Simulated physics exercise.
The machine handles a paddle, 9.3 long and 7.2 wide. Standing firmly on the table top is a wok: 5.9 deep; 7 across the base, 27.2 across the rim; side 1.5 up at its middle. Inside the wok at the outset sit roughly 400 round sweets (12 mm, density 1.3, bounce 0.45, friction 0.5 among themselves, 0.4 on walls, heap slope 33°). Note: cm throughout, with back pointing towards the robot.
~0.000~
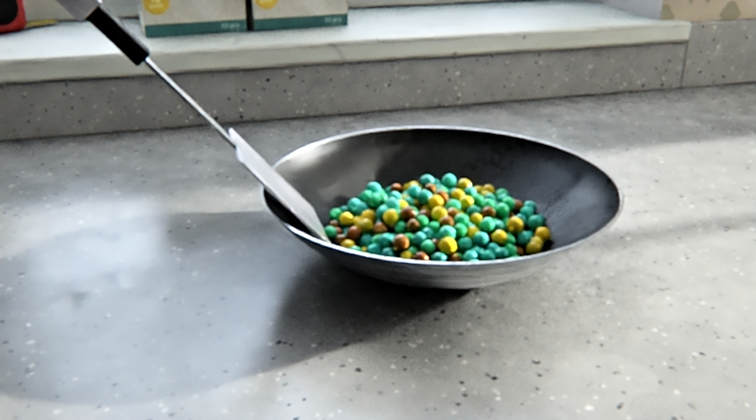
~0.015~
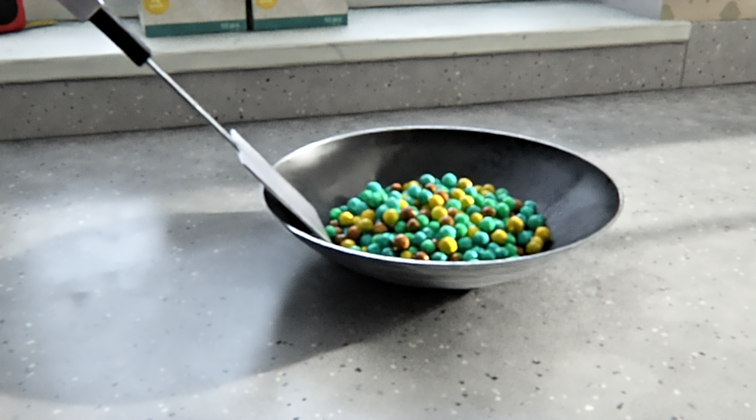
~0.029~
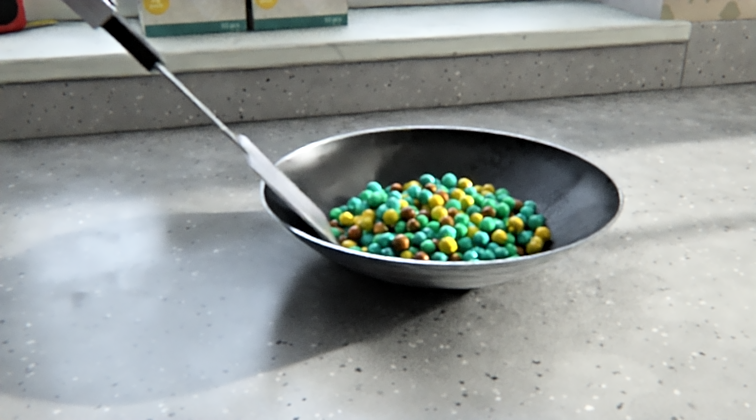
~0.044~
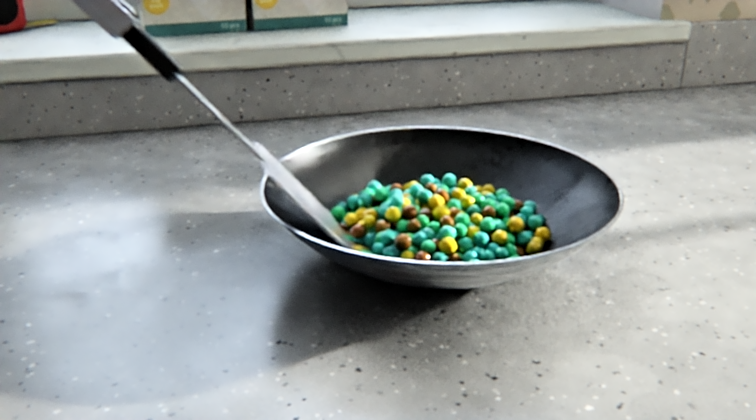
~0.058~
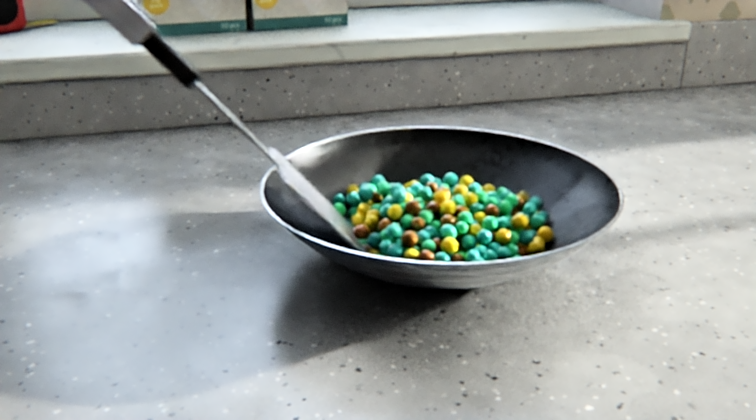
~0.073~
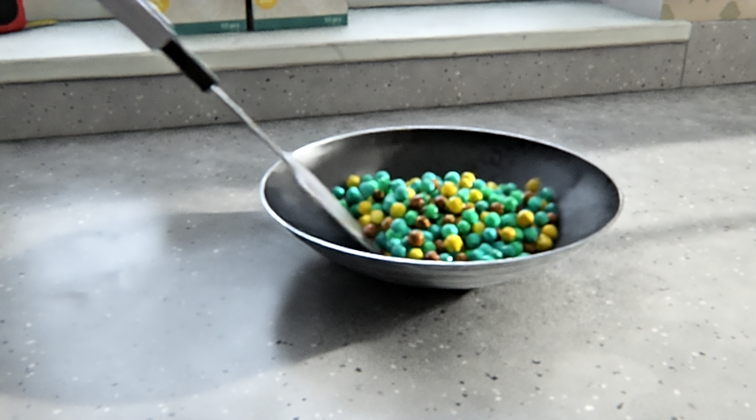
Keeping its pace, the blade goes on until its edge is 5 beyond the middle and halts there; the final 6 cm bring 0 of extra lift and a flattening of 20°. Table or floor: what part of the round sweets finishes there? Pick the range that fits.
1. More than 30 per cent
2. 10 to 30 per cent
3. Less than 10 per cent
(3) Less than 10 per cent.
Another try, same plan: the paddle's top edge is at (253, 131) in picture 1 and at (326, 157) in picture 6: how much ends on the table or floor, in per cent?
Off the vessel, on the table or floor: Some 5 percent.
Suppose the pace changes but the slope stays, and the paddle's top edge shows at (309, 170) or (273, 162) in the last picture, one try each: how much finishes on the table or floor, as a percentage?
Estimates: About 5 %, about 0 %.
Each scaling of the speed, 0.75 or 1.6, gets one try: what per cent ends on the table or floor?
The two tries give about 0 and 10 in a hundred.
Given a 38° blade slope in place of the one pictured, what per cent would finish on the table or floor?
About 0 per cent.
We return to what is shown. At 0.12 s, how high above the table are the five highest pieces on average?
Roughly 5 cm above the table.
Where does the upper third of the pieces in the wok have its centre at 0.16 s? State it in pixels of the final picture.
It is centred at about (513, 193).
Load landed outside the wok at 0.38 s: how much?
0 per cent.
After 0.12 s, sloping 50°, highest piece 6 above the table; 397 in the wok.
After 0.16 s, sloping 41°, highest piece 7 above the table; 397 in the wok.
After 0.38 s, sloping 30°, highest piece 7 above the table; 389 in the wok, 7 on the table or floor, 1 on the blade or in flight.
After 1.43 s, sloping 30°, highest piece 7 above the table; 389 in the wok, 8 on the table or floor.
In the end, 389 in the wok, 8 on the table or floor. That is 2 % on the table or floor.
